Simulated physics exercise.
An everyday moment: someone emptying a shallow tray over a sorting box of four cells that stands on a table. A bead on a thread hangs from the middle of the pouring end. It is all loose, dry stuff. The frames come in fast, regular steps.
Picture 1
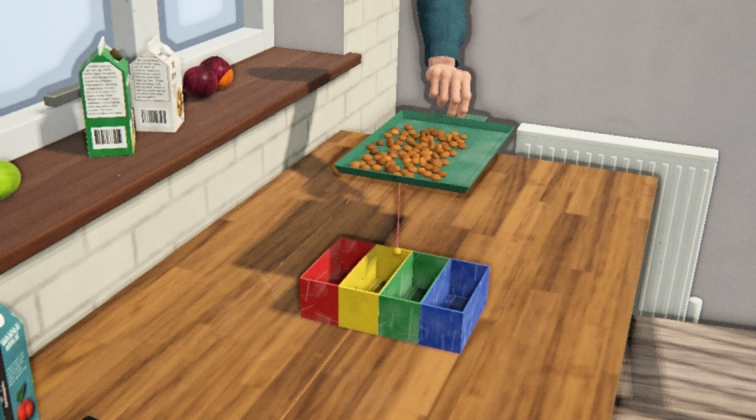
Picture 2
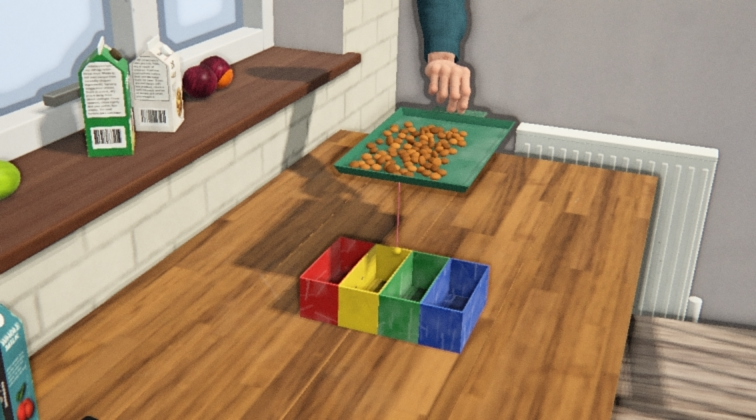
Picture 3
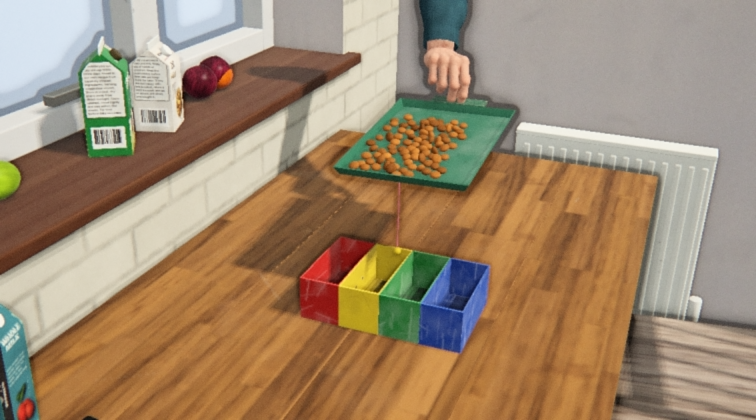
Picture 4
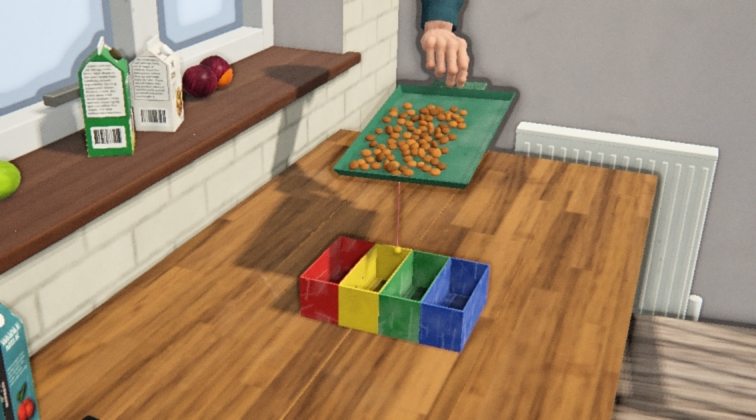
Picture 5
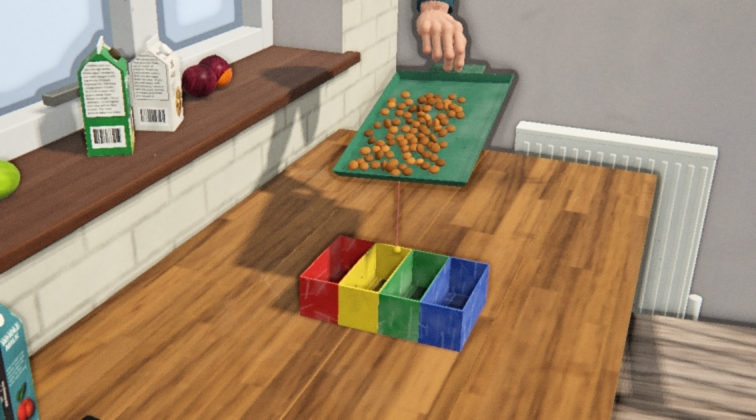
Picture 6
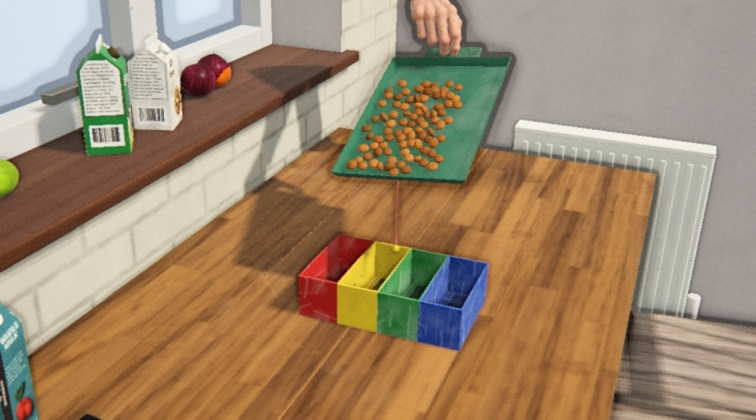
A hand held a green tray of small brown pieces above a red, yellow, green and blue box on a wooden table, then raised the tray's far end, tilting it more and more steeply.
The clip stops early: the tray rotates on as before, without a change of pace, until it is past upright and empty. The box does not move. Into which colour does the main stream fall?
It favours the red compartment.
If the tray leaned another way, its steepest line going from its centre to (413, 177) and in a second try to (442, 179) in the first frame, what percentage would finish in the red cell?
Roughly 20 per cent, and 0 per cent.
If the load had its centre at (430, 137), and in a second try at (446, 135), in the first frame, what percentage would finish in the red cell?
Near 40 % and 40 %.
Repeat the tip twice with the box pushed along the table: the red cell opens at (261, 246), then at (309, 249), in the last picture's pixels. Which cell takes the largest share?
At the first place the cell in green, at the second the yellow cell.
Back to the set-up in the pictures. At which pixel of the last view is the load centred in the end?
Around (334, 301).
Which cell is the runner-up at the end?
In second place: That yellow cell.
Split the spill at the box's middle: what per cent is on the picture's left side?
Roughly 100 in a hundred.
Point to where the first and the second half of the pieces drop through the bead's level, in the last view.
At about (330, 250), then at (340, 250).
Just after the last frame, tray tipped steeply; roughly two thirds on the tray; just a few in the red cell; just a few in the yellow cell; roughly a third falling or outside the box.
A moment on, tray tipped past a quarter turn; roughly half in the red cell; roughly a quarter in the yellow cell; about a tenth in the green cell; roughly a quarter falling or outside the box.
Further on, tray tipped past a quarter turn; roughly half in the red cell; roughly a quarter in the yellow cell; about a tenth in the green cell; roughly a quarter falling or outside the box.
When it is over, tray tipped past a quarter turn; roughly half in the red cell; roughly a quarter in the yellow cell; about a tenth in the green cell; not one in the blue cell; roughly a quarter outside the box.
